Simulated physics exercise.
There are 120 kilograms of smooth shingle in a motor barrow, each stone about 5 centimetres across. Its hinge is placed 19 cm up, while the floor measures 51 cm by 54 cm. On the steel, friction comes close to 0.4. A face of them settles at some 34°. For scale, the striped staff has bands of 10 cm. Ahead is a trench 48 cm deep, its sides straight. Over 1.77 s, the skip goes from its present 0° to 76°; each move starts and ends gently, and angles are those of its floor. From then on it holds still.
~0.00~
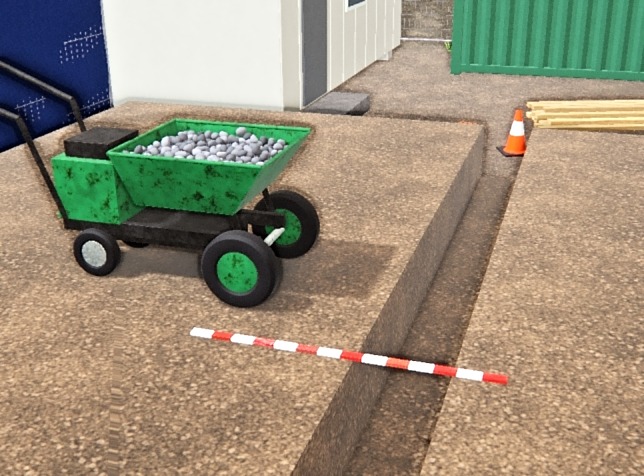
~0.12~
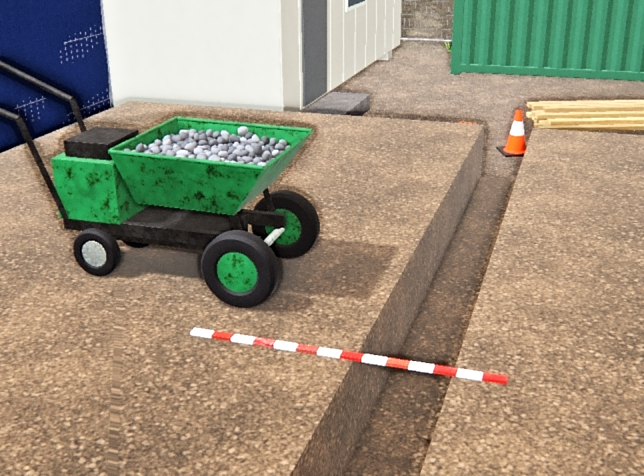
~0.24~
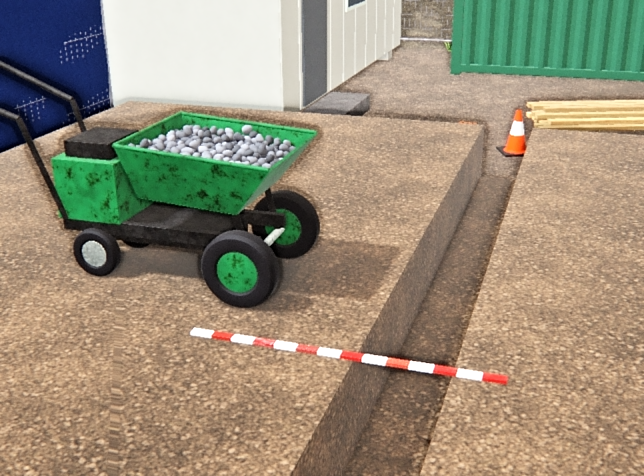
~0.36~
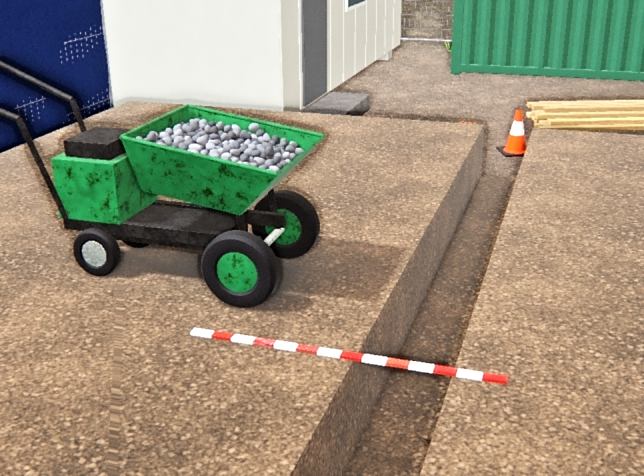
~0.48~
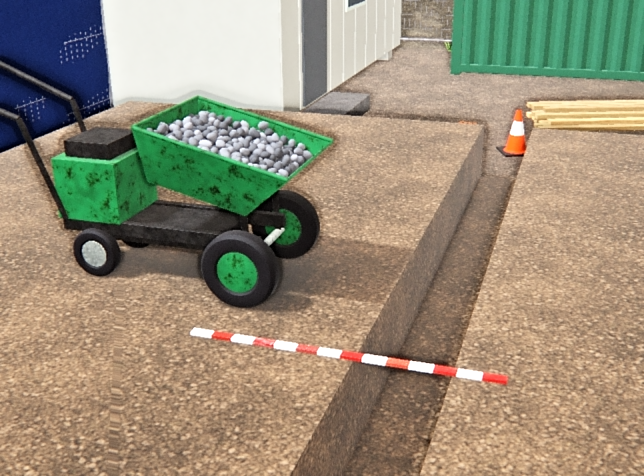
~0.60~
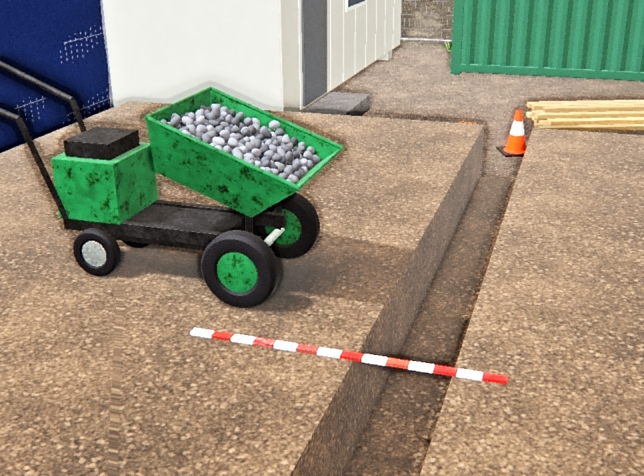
A green wheeled skip full of grey stones stood beside a trench with a striped red-and-white staff in front, and its tray slowly tilted forward to the right, its back end rising.
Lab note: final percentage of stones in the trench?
Approx. 99 %.
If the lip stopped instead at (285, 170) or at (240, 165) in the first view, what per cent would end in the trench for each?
100 %, then 75 %.
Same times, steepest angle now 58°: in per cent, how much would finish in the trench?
Share in trench: Approx. 65%.
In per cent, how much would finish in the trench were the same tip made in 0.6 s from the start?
I'd put it at some 100 in a hundred.
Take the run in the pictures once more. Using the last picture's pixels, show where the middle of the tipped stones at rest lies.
(431, 375).
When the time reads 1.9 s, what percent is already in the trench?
Around 70 per cent of it, at that instant.
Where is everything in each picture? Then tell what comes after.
The first picture shows lip at (262, 168), floor tilted 0°, highest stones at (212, 143).
The second picture shows lip at (263, 168), floor tilted 1°, highest stones at (198, 138); the stones move at 0.1 m/s on average.
In the third picture, the skip is at 4°, its lip at (269, 170); the top of the load is at (199, 134); the stones move at 0.3 m/s on average.
The fourth picture shows lip at (277, 174), floor tilted 8°, highest stones at (191, 128); the stones move at 0.4 m/s on average.
The fifth picture shows lip at (287, 180), floor tilted 14°, highest stones at (197, 121); the stones move at 0.5 m/s on average.
The sixth picture shows lip at (299, 189), floor tilted 20°, highest stones at (205, 114); the stones move at 0.5 m/s on average.
After 1.3 s the floor is at 64°; 97 % in the skip, 2 % short of the trench, 1 % in the trench; the foremost stones are at (387, 266).
After 1.9 s the floor is at 76°; 27 % in the skip, 4 % short of the trench, 69 % in the trench; the foremost stones are at (468, 366).
After 2.2 s the floor is at 76°; 6 % in the skip, 4 % short of the trench, 90 % in the trench; the foremost stones are at (467, 372).
After 4.2 s the floor is at 76°; 0 % in the skip, 1 % short of the trench, 99 % in the trench; the foremost stones are at (463, 386).
